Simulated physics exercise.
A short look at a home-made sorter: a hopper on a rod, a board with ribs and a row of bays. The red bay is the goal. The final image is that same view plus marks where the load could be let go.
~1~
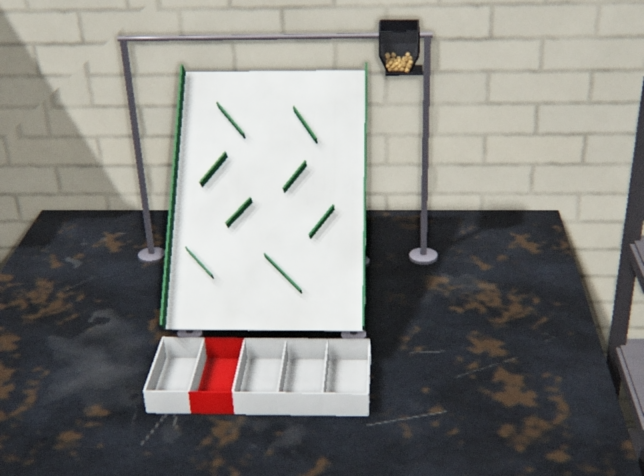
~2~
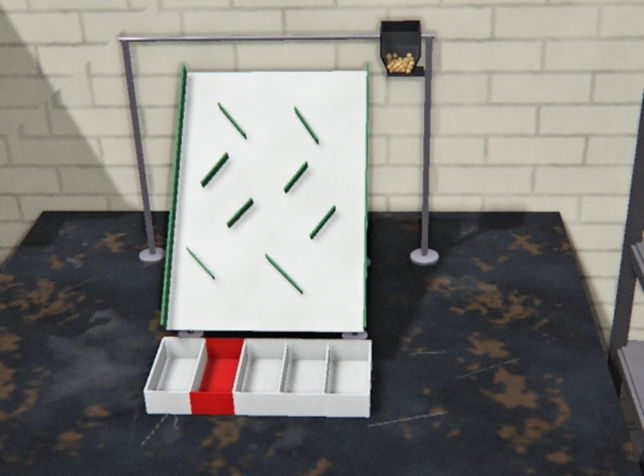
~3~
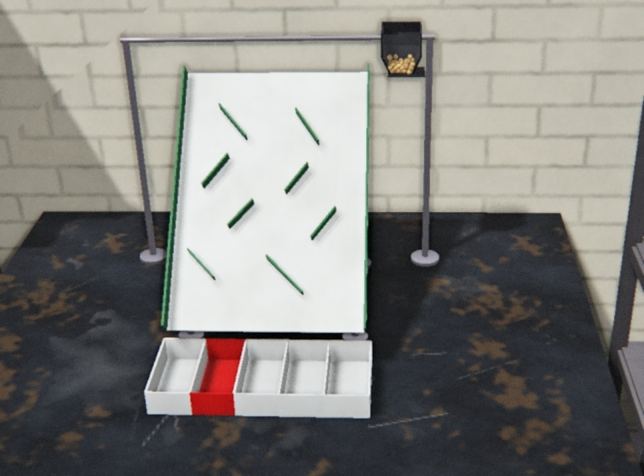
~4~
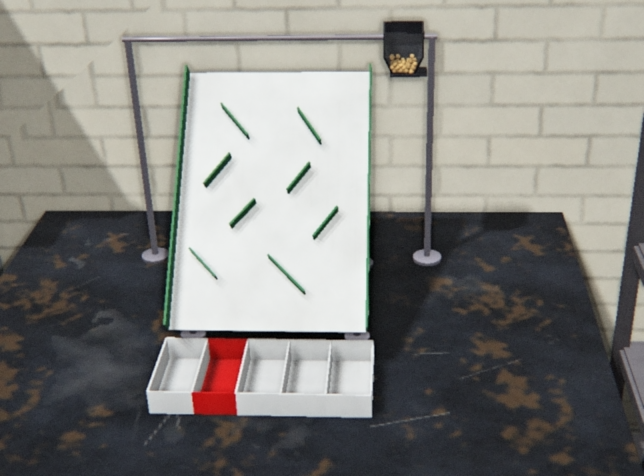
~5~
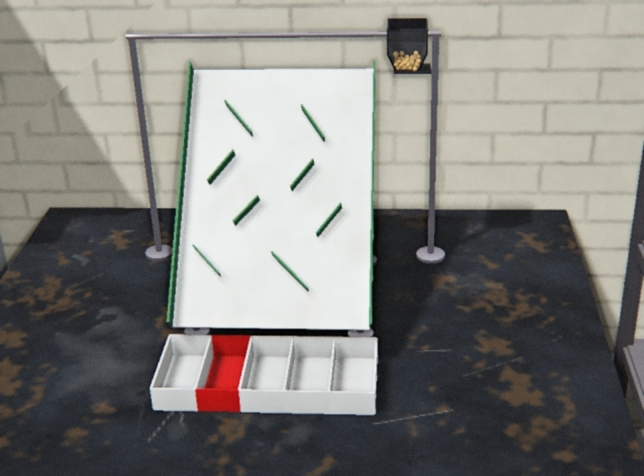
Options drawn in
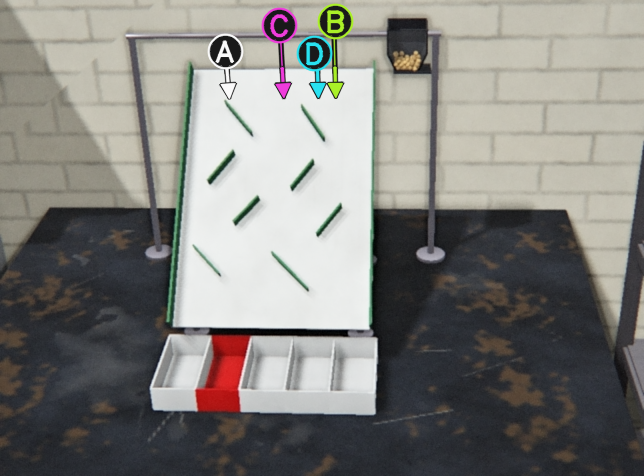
A white board with green ribs stood above a row of bays, one of them red, while a small black hopper of chickpeas hung on a rod; nothing moved except the view, which shifted slightly.
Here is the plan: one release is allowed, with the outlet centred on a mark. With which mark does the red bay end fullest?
C is best.
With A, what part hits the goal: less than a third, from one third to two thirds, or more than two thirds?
Mark A gives less than a third.
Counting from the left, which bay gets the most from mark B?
The fifth.
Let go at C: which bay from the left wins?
The second.
On the marked copy, mark A meets the board at (228, 92); mark B meets the board at (335, 92); mark C meets the board at (283, 92); mark D meets the board at (318, 92).
For mark A, about a tenth in the red bay, the larger part in other bays, about a tenth outside the box.
For mark B, not one piece in the red bay, the larger part in other bays, about a tenth outside the box.
For mark C, roughly a third in the red bay, roughly half in other bays, about a tenth outside the box.
For mark D, just a few in the red bay, the larger part in other bays, about a tenth outside the box.
